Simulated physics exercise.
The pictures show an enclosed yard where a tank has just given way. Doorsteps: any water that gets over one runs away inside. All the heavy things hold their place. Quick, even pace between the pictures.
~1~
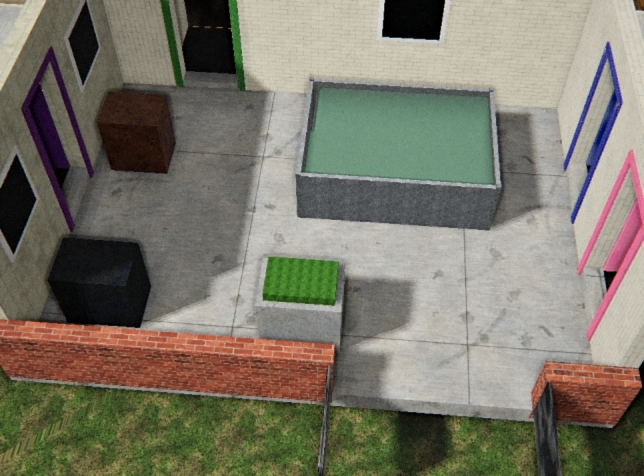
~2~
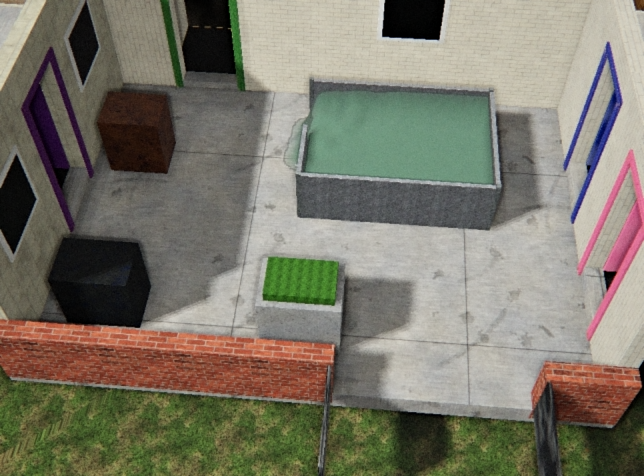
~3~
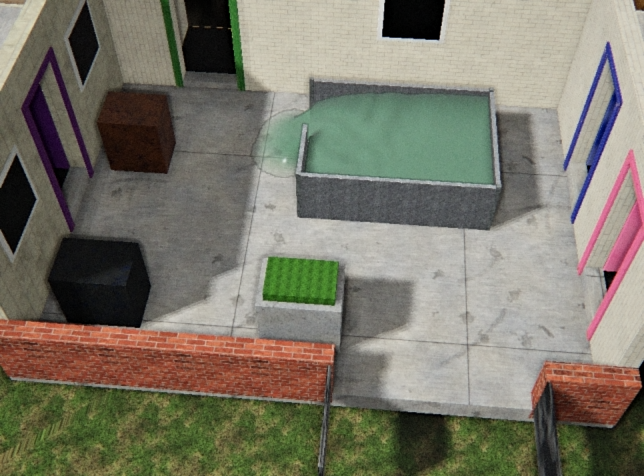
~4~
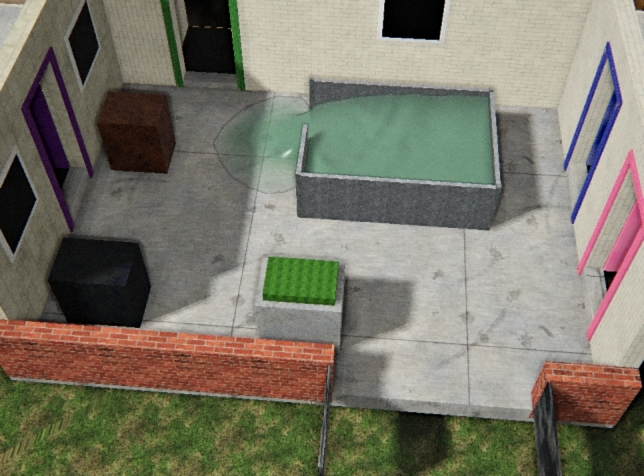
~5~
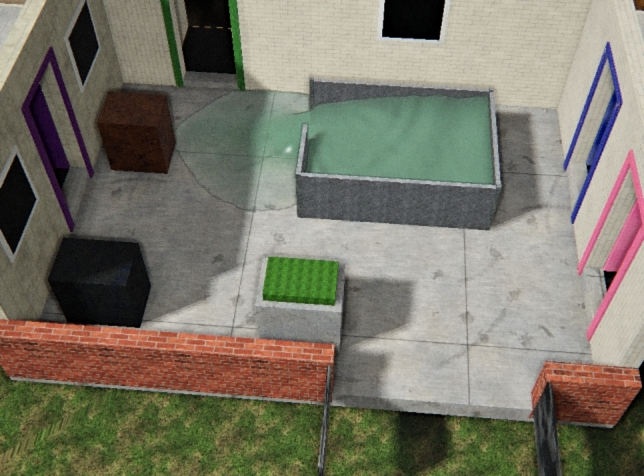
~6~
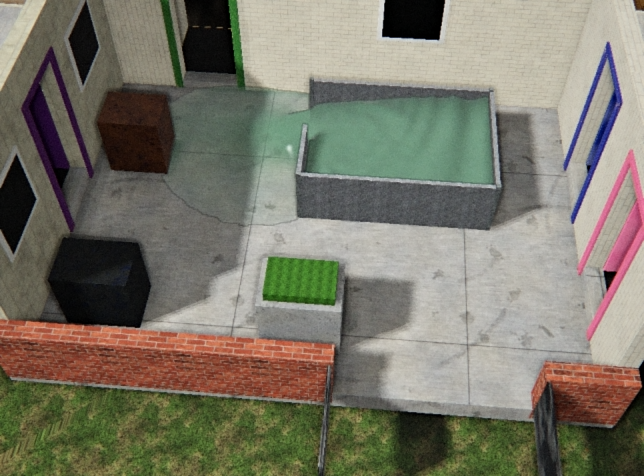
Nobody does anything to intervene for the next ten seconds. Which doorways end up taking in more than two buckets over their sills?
The green door takes in more than two, the pink door takes in two or fewer, the blue door takes in two or fewer, the purple door takes in two or fewer.
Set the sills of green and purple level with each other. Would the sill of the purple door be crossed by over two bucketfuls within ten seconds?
Result: Purple door crosses the threshold.
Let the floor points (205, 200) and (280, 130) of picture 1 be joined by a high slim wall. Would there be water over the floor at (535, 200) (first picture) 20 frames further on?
Parched.
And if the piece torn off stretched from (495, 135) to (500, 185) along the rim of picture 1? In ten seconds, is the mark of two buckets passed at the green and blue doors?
In that case the green one stays within bounds and the blue one breaks the limit.
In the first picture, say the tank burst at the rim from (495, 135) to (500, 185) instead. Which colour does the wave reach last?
The one in purple.
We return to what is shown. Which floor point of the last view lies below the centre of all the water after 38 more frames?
My pick is pixel (279, 198).
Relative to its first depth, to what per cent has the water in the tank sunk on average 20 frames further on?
Estimate: Close to 50 %.
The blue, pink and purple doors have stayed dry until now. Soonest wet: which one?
My answer is the one in purple.
A moment on, water covers 30 % of the floor; the green door under two buckets in, the pink door not reached, the blue door not reached, the purple door wet at the sill, nothing in.
Next, water covers 35 % of the floor; the green door over two buckets in, the pink door not reached, the blue door not reached, the purple door wet at the sill, nothing in.
Then, water covers 45 % of the floor; the green door far over two buckets in, the pink door not reached, the blue door not reached, the purple door wet at the sill, nothing in.
Later, water covers 80 % of the floor; the green door far over two buckets in, the pink door not reached, the blue door not reached, the purple door wet at the sill, nothing in.
In the end, water covers 95 % of the floor; the green door far over two buckets in, the pink door wet at the sill, nothing in, the blue door wet at the sill, nothing in, the purple door wet at the sill, nothing in.
